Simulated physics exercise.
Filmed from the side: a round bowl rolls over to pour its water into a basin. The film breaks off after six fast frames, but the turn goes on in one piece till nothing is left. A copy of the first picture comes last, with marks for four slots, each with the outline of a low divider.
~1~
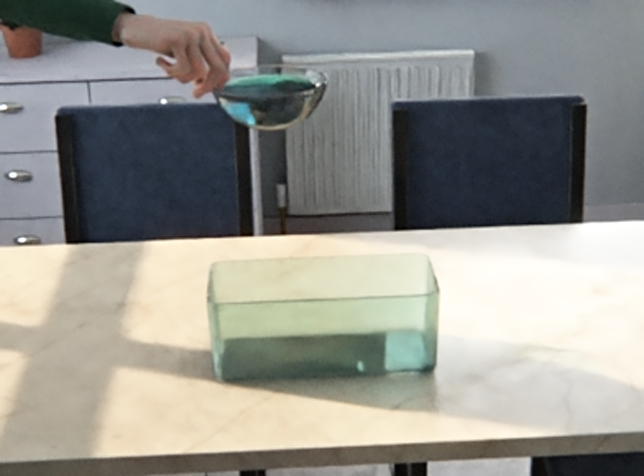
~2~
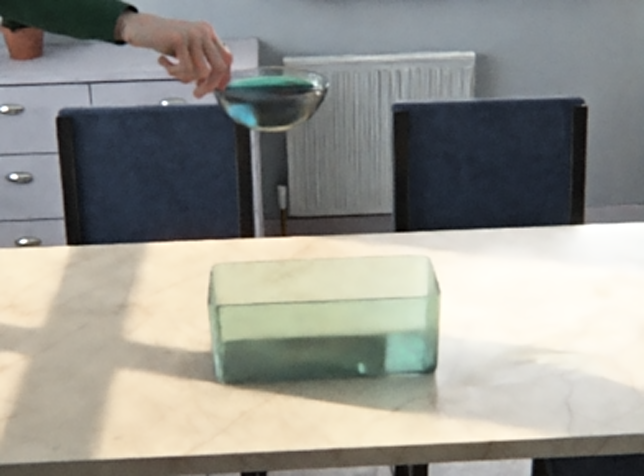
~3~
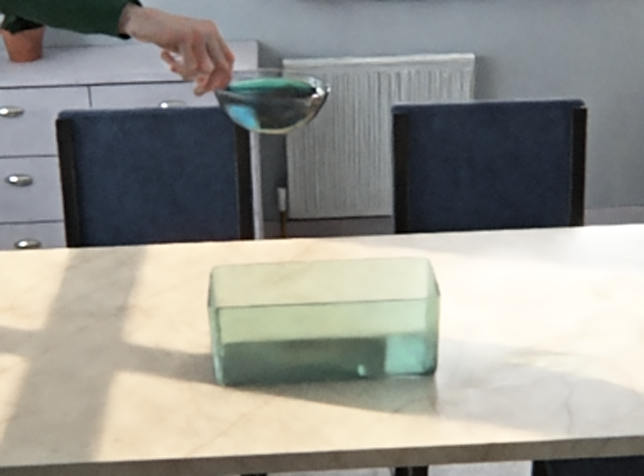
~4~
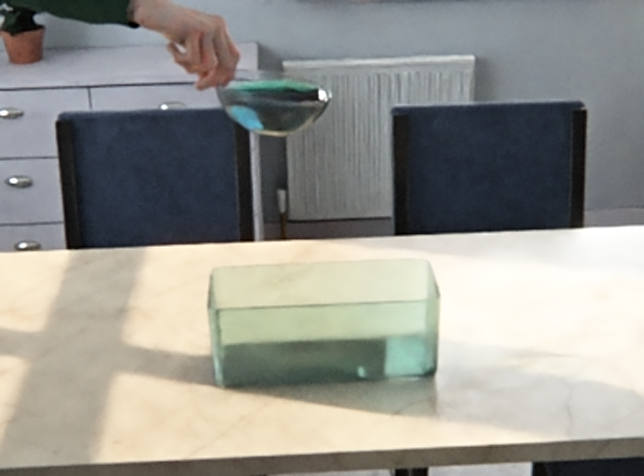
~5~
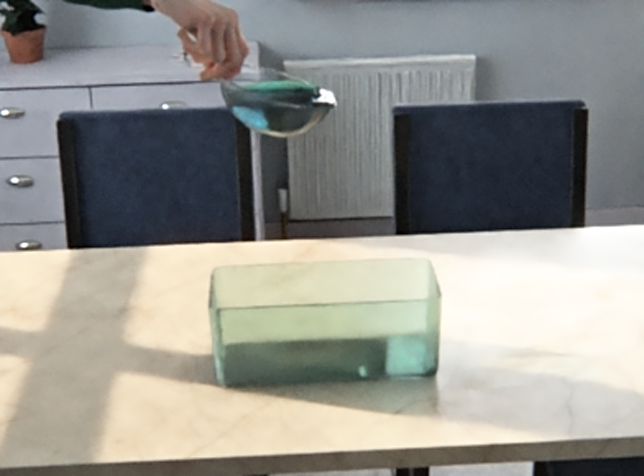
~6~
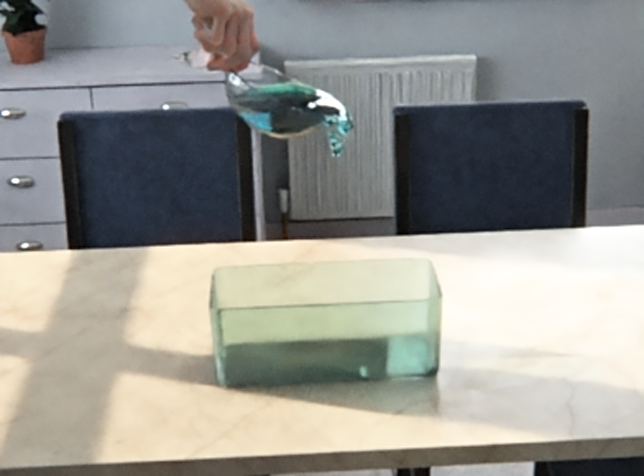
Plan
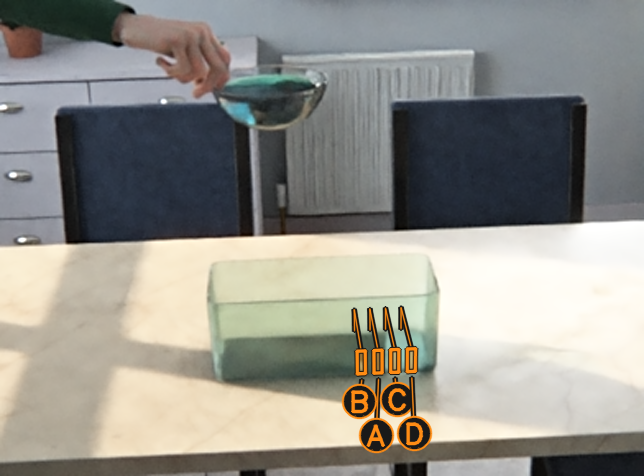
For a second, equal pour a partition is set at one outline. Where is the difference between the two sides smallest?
The best place is C.
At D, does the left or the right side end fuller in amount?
The left one.
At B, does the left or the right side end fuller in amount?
The right one.
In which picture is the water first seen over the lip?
In picture 5.
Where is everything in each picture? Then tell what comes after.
The first picture shows upright, lip at (325, 78); basin from (214, 379) to (437, 369); nothing has left yet.
The second picture shows upright, lip at (327, 81); nothing has left yet.
The third picture shows tipped about 5°, lip at (328, 86); nothing has left yet.
The fourth picture shows tipped about 11°, lip at (329, 94); nothing has left yet.
The fifth picture shows tipped about 19°, lip at (331, 101); water is over the lip, down to (331, 101).
The sixth picture shows tipped about 28°, lip at (331, 111); water is over the lip, down to (336, 151).
On the marked copy, A at (378, 379); B at (361, 379); C at (395, 378); D at (411, 377).
Choosing A, about 32 % ends left of the wall and 66 % right of it.
Choosing B, about 18 % ends left of the wall and 80 % right of it.
Choosing C, about 53 % ends left of the wall and 45 % right of it.
Choosing D, about 73 % ends left of the wall and 24 % right of it.
